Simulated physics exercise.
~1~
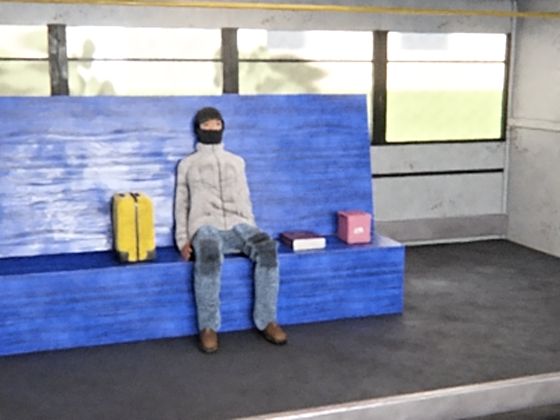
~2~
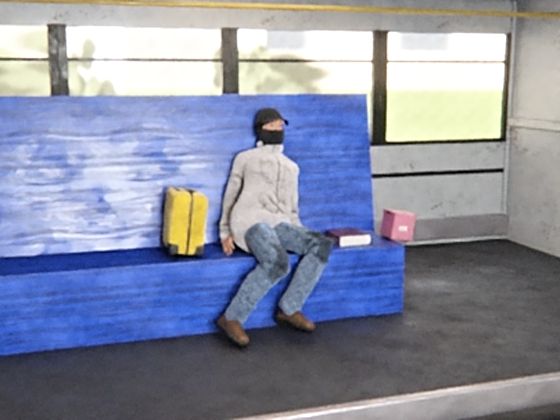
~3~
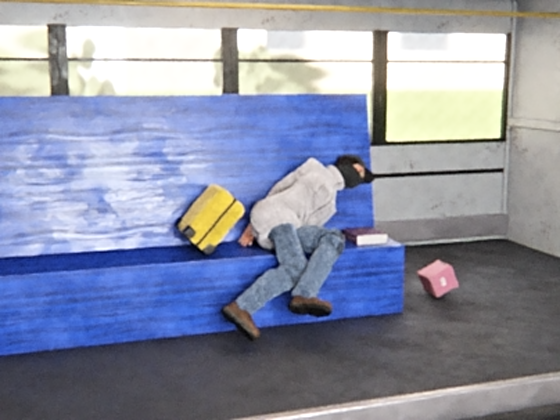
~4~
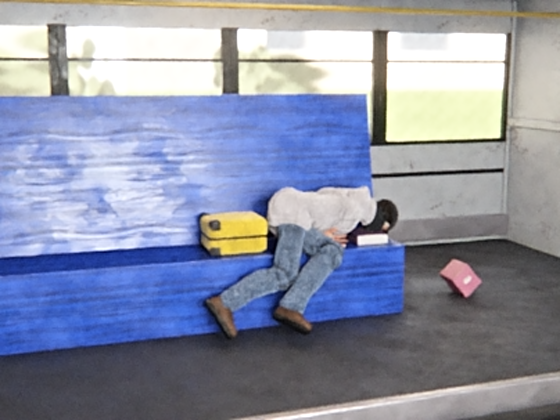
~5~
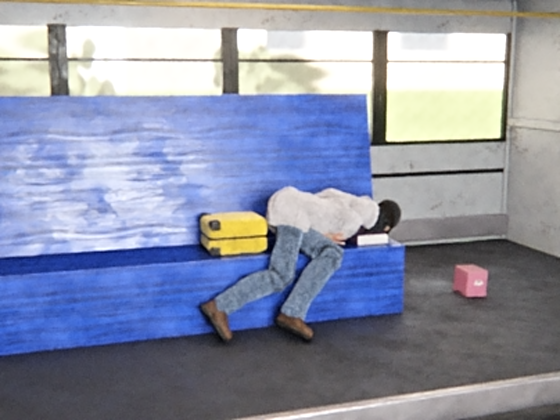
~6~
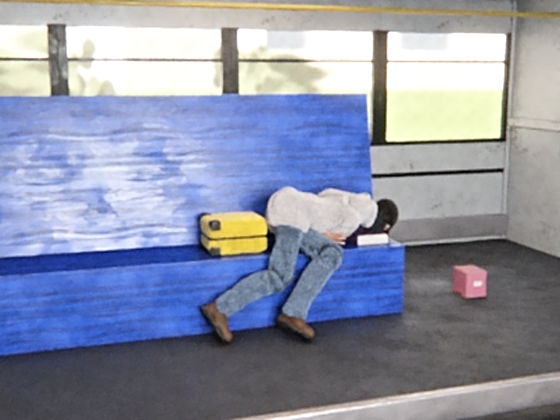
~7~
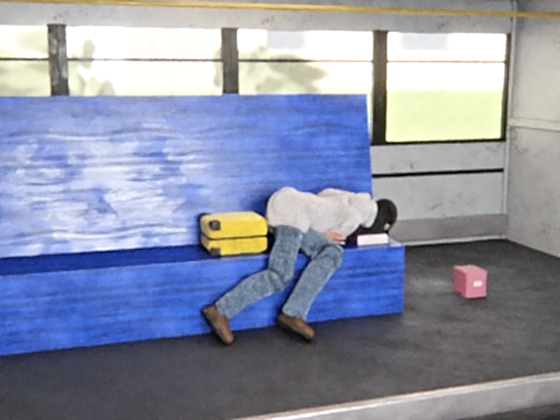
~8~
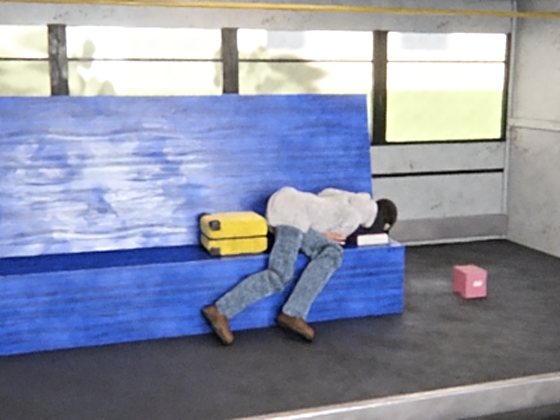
Masked sleeper on a blue bench sliding right and slumping over a folder as yellow case topples and pink box falls off.
